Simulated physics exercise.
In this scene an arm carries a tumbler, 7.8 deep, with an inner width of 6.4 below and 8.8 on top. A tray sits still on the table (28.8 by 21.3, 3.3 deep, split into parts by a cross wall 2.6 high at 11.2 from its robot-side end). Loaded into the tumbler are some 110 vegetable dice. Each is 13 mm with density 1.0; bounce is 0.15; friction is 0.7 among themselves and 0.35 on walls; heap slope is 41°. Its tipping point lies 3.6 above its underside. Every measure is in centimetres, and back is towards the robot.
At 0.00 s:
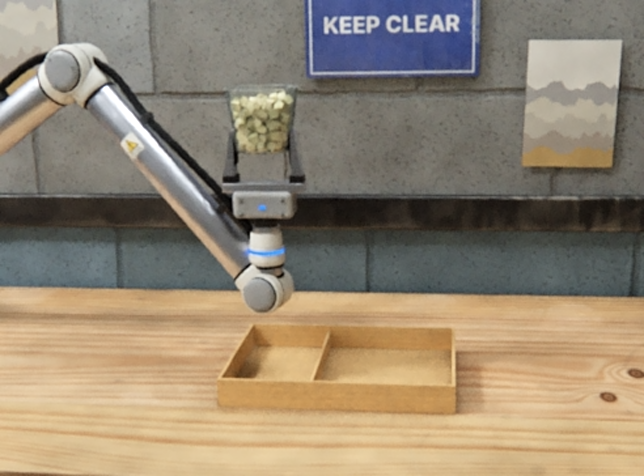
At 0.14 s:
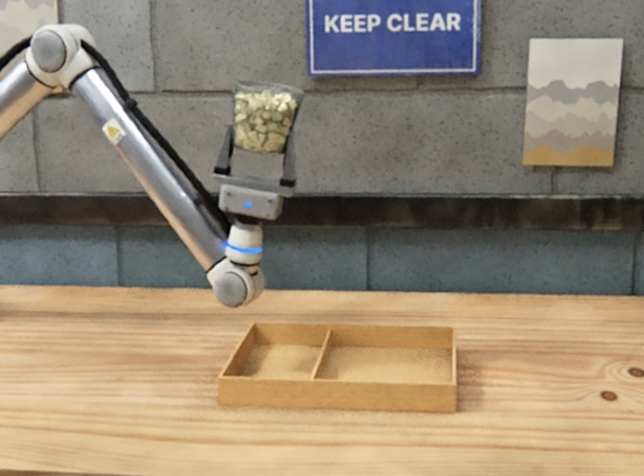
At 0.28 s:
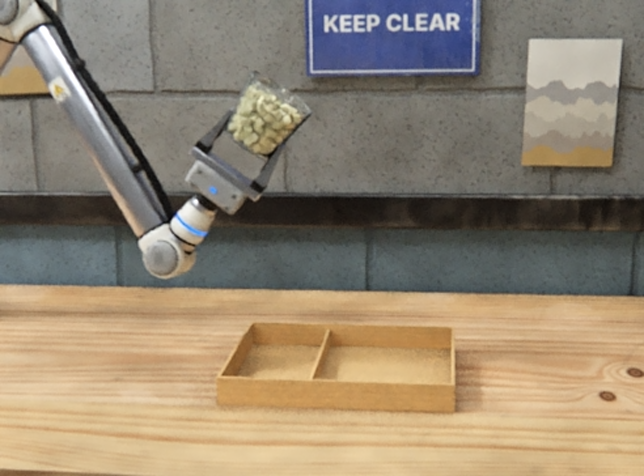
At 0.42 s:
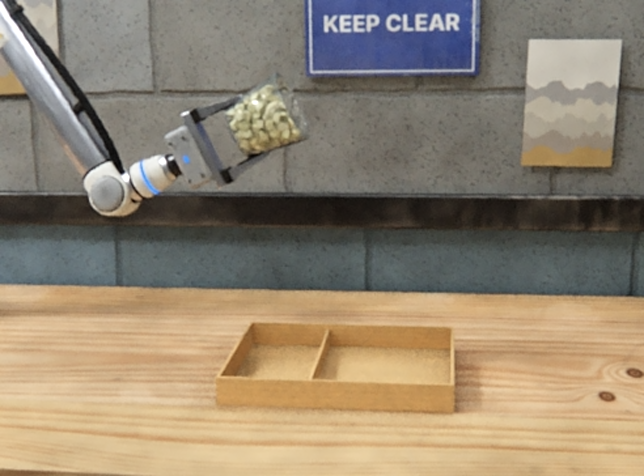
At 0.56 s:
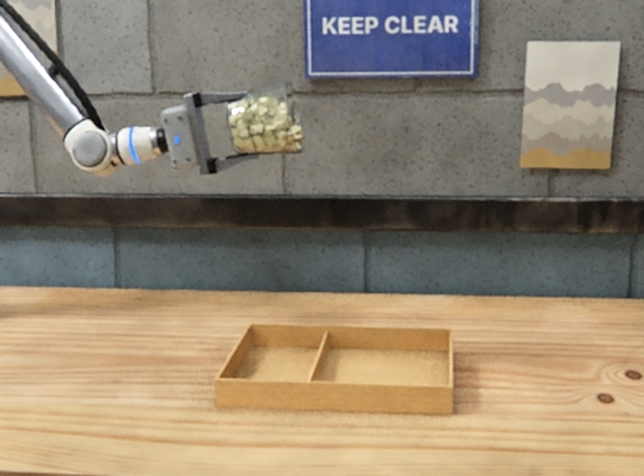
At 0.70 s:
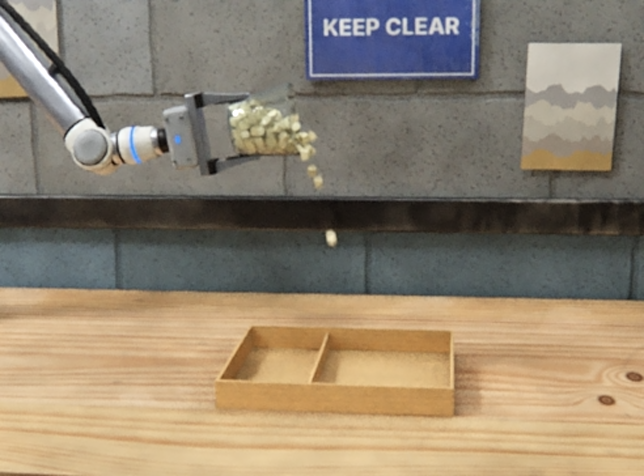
Robotic arm drawing back to the left while tilting a clear tumbler of pale vegetable dice rightward, first few pieces tumbling out.
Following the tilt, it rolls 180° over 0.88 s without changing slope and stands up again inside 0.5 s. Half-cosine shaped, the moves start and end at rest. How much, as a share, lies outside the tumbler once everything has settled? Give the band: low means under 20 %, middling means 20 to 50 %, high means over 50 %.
Band: Middling.
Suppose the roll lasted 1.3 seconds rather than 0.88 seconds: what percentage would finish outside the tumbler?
It would be near 30 per cent.
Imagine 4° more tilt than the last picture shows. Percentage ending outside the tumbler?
40 percent or so.
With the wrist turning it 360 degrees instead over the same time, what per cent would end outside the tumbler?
It would come to around 35 per cent.
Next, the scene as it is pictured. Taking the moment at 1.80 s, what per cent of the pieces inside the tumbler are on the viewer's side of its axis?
Share noted: Close to 40 per cent.
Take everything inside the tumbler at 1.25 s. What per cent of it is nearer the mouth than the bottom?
Looks like around 50 per cent to me.
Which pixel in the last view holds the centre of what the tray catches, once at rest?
Middle: Close to (366, 369).
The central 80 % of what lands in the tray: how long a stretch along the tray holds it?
I'd put it at around 10 cm.
After 1.25 s, tipped 81°, highest piece 37 above the table; 98 in the tumbler, 13 in the far-side part, 1 in flight or on a rim.
After 1.80 s, tipped 47°, highest piece 36 above the table; 80 in the tumbler, 30 in the far-side part, 2 in flight or on a rim.
After 2.28 s, upright, highest piece 38 above the table; 80 in the tumbler, 32 in the far-side part.
After 2.98 s, upright, highest piece 38 above the table; 80 in the tumbler, 32 in the far-side part.
In the end, 80 in the tumbler, 32 in the far-side part. That is 29 % outside the tumbler.
